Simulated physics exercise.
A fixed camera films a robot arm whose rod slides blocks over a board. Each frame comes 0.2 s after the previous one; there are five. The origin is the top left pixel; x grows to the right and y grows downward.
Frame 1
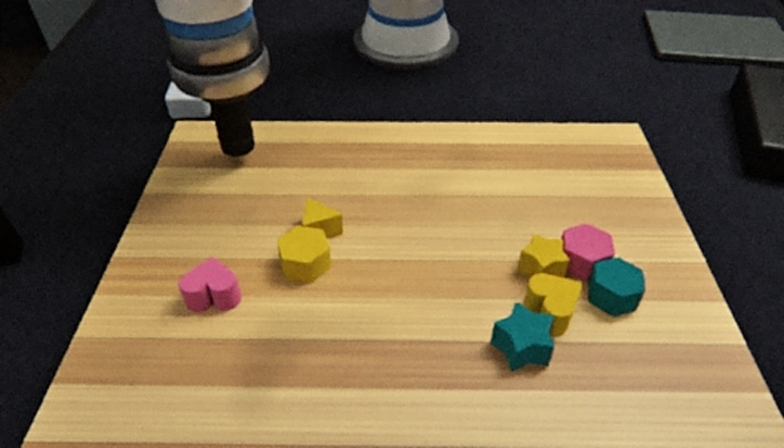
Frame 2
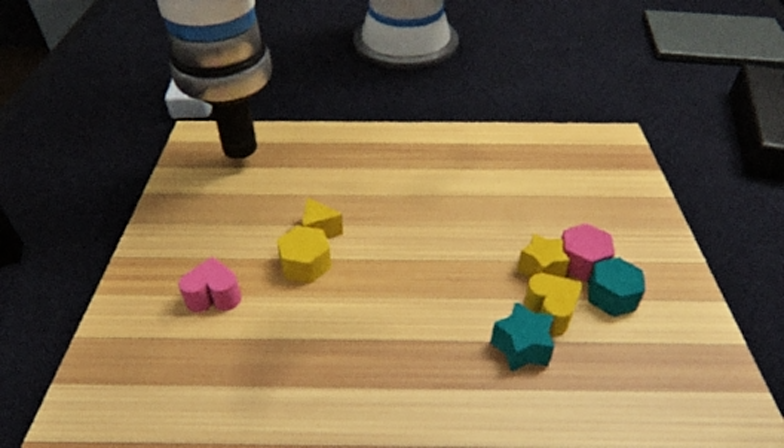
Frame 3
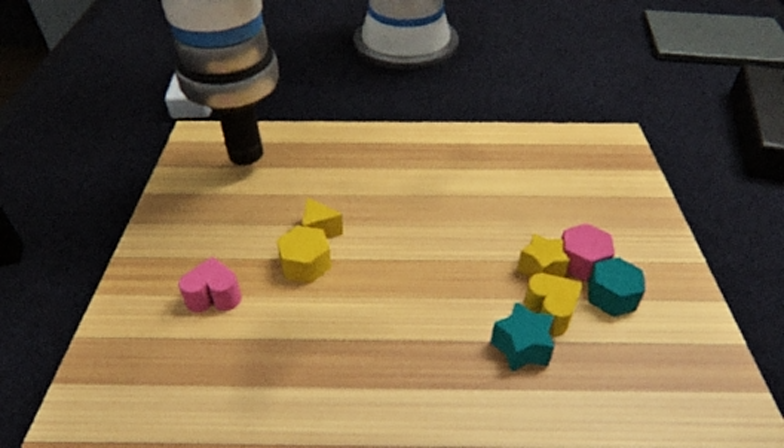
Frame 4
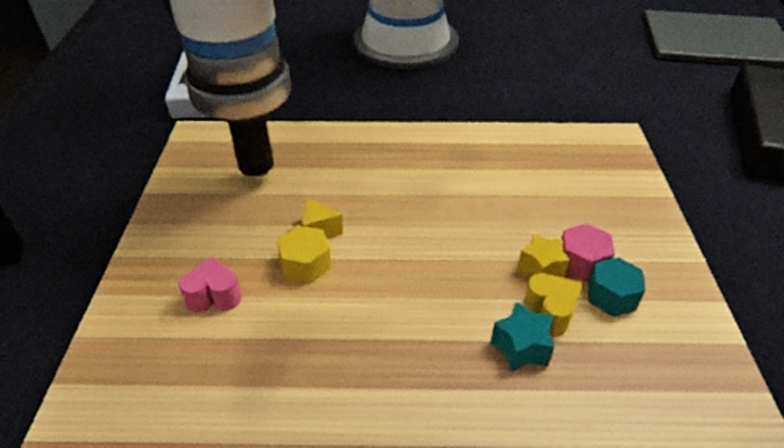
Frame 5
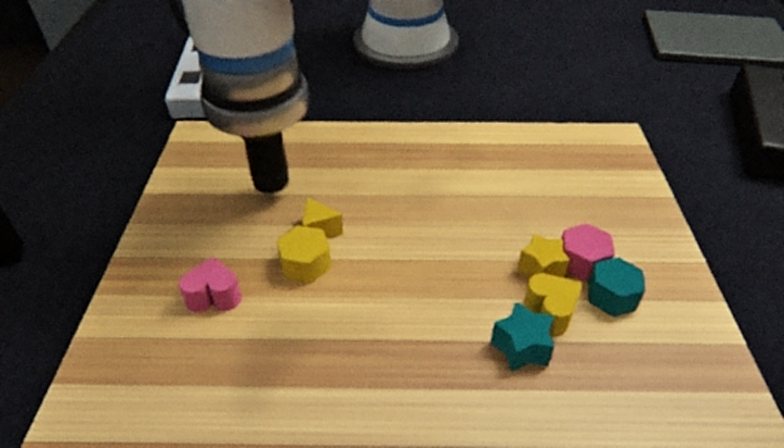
On a striped wooden board, a black rod moves toward the viewer while the blocks stay still.
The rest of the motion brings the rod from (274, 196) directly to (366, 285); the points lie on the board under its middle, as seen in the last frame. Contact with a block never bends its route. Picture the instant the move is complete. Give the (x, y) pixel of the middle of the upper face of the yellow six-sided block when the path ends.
My best guess is (302, 266).
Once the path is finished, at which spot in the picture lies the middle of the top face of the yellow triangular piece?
The middle of its upper face should be somewhere near (377, 234).
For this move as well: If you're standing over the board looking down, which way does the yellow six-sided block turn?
Seen from overhead, it turns clockwise.
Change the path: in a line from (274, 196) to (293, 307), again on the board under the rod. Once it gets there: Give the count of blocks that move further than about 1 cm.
It should be one, as far as I can tell.
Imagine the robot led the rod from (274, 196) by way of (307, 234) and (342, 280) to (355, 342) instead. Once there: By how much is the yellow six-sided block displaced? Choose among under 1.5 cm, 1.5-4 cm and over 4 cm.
My estimate: Beyond 4 cm.
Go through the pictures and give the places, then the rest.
In the first frame, rod tip at (239, 147); block tops, yellow six-sided block at (303, 243); yellow triangular piece at (317, 211).
In the second frame, rod at (240, 150); blocks unchanged.
In the third frame, rod at (246, 156); blocks unchanged.
In the fourth frame, rod at (256, 167); blocks unchanged.
In the fifth frame, rod at (271, 183); yellow six-sided block at (303, 243); yellow triangular piece at (317, 211).
On the path given first. One third of the way, rod at (299, 211); yellow triangular piece at (326, 214), turned 25° clockwise.
Two thirds of the way, rod at (330, 240); yellow six-sided block at (303, 262), turned 20° clockwise; yellow triangular piece at (364, 231).
At the end, rod at (365, 272); yellow six-sided block at (302, 266), turned 30° clockwise; yellow triangular piece at (377, 234), turned 40° anticlockwise.
